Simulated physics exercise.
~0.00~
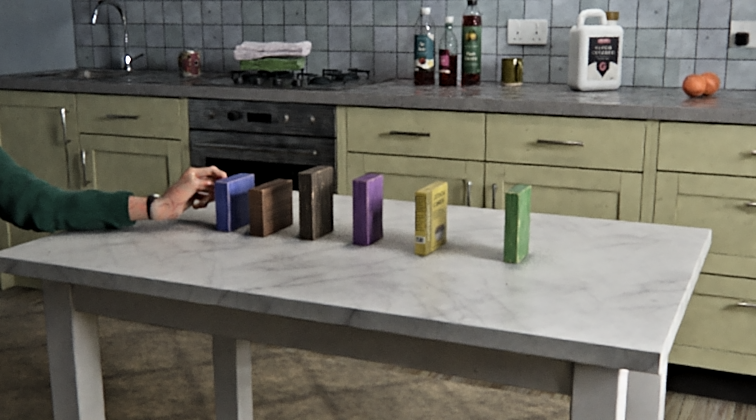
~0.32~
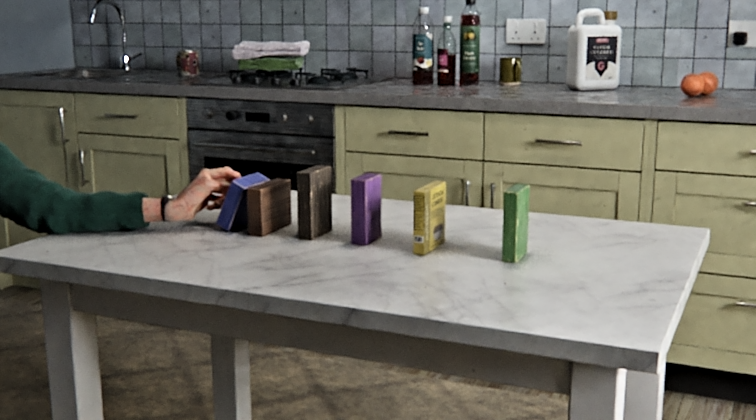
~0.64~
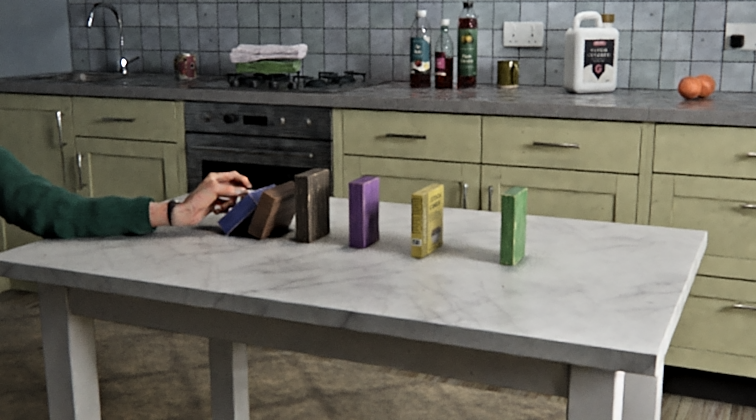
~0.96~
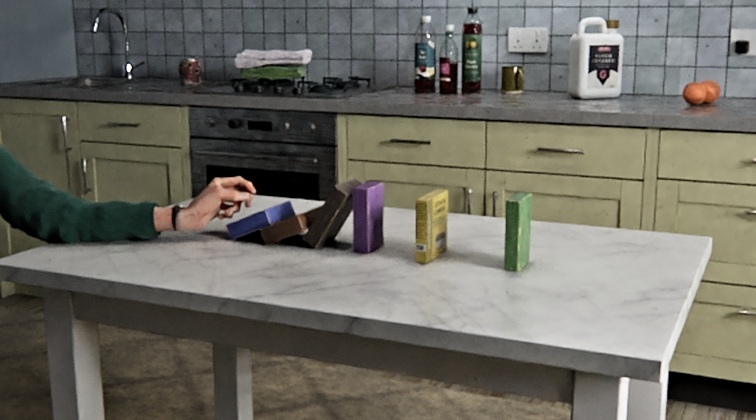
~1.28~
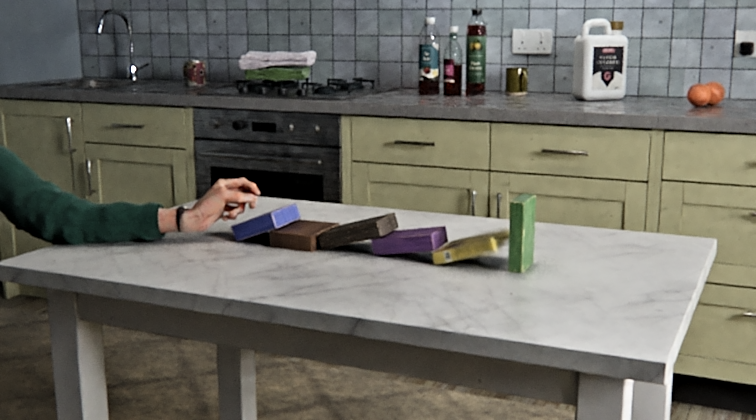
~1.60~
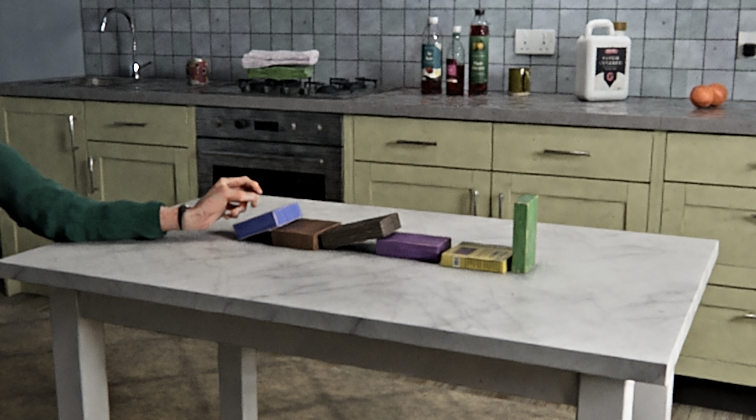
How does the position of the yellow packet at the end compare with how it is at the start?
At the start the yellow packet stands upright in the row, and by the end it is lying on its side on the table.
In the video, a hand tips a blue board to the right on a kitchen table, toppling the brown, black, purple and yellow pieces in turn, while the green block at the end of the row stays standing.
